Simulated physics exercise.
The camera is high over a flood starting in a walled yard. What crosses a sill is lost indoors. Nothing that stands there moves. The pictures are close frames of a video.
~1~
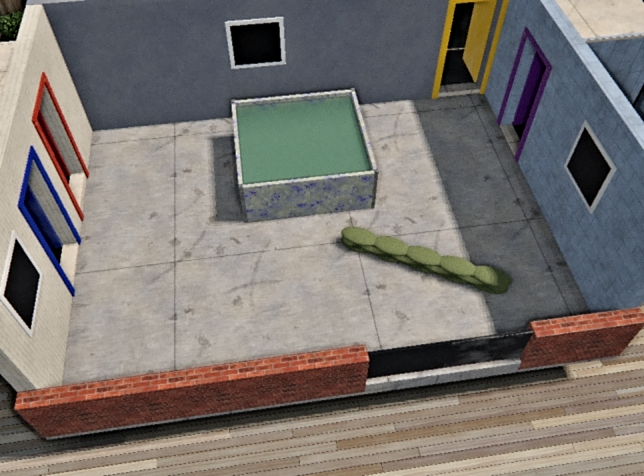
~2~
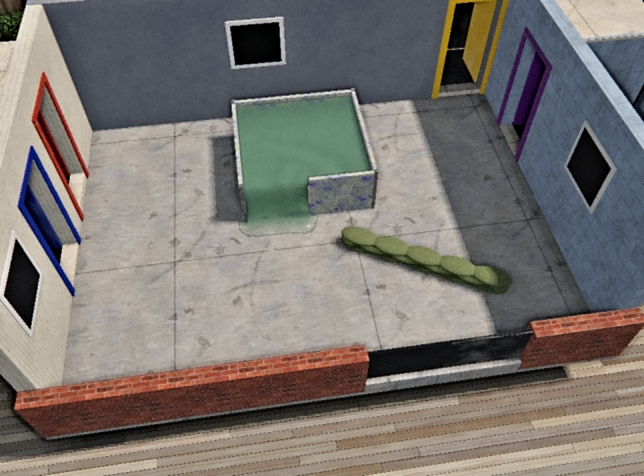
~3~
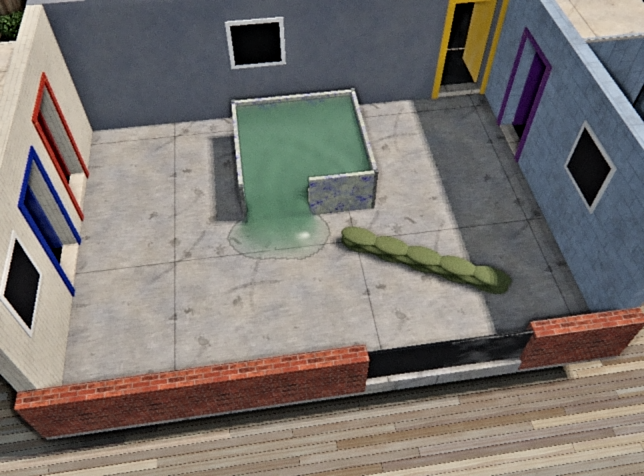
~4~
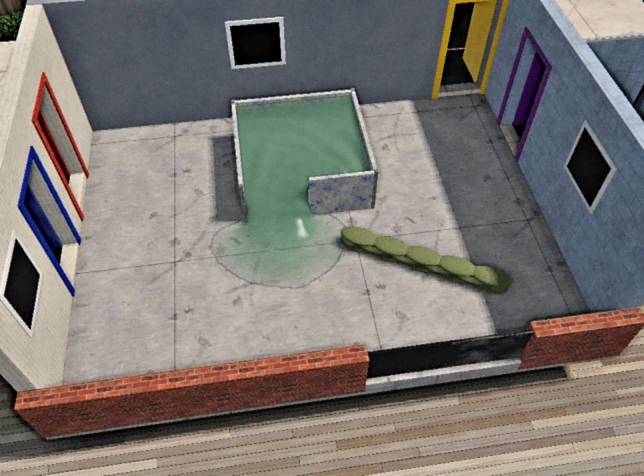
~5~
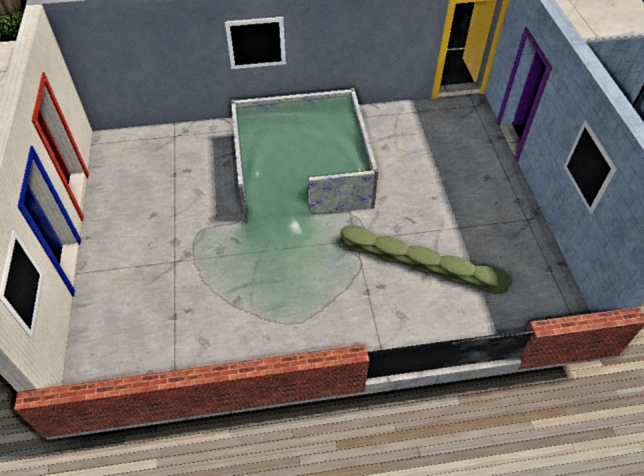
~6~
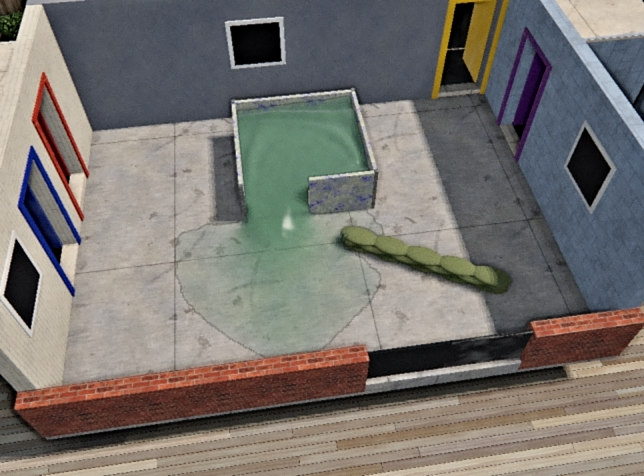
In a walled yard with a row of green bushes, a tank of still green water opened at the front, and water poured out and spread across the paving toward the low brick wall.
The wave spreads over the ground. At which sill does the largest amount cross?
It is the blue one.
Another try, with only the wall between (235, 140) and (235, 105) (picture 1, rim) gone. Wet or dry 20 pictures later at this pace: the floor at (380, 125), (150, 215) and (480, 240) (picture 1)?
In turn: Dry, covered, dry.
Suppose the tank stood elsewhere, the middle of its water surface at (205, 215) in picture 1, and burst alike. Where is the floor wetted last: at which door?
The yellow-painted one.
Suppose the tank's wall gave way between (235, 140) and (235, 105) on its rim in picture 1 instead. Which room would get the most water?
Most goes in at the one in red.
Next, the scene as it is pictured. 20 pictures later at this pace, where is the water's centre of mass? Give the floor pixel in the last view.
I would point to (282, 255).
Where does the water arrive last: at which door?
That is the yellow door.
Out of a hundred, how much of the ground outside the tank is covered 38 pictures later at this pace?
Close to 85 %.
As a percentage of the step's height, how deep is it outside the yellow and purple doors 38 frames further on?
Roughly 0 per cent, then 100 per cent.
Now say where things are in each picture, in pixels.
The first frame shows still water in the water tank at (301, 138).
In the second frame, water pours out at (278, 206) and has run to (242, 224).
In the third frame, the front is at (307, 253), out from the gap at (278, 207).
In the fourth frame, the front is at (304, 281), out from the gap at (278, 208).
In the fifth frame, the front is at (290, 320), out from the gap at (278, 207).
In the sixth frame, water pours out at (278, 207) and has run to (283, 357).
A moment on, water covers 30 % of the floor; blue door not reached, red door not reached, yellow door not reached, purple door not reached.
Next, water covers 35 % of the floor; blue door not reached, red door not reached, yellow door not reached, purple door not reached.
Then, water covers 45 % of the floor; blue door a trickle in, red door not reached, yellow door not reached, purple door not reached.
Later, water covers 85 % of the floor; blue door a trickle in, red door wet at the sill, nothing in, yellow door not reached, purple door wet at the sill, nothing in.
In the end, water covers 95 % of the floor; blue door some in, red door wet at the sill, nothing in, yellow door wet at the sill, nothing in, purple door wet at the sill, nothing in; the blue door has let in the most.
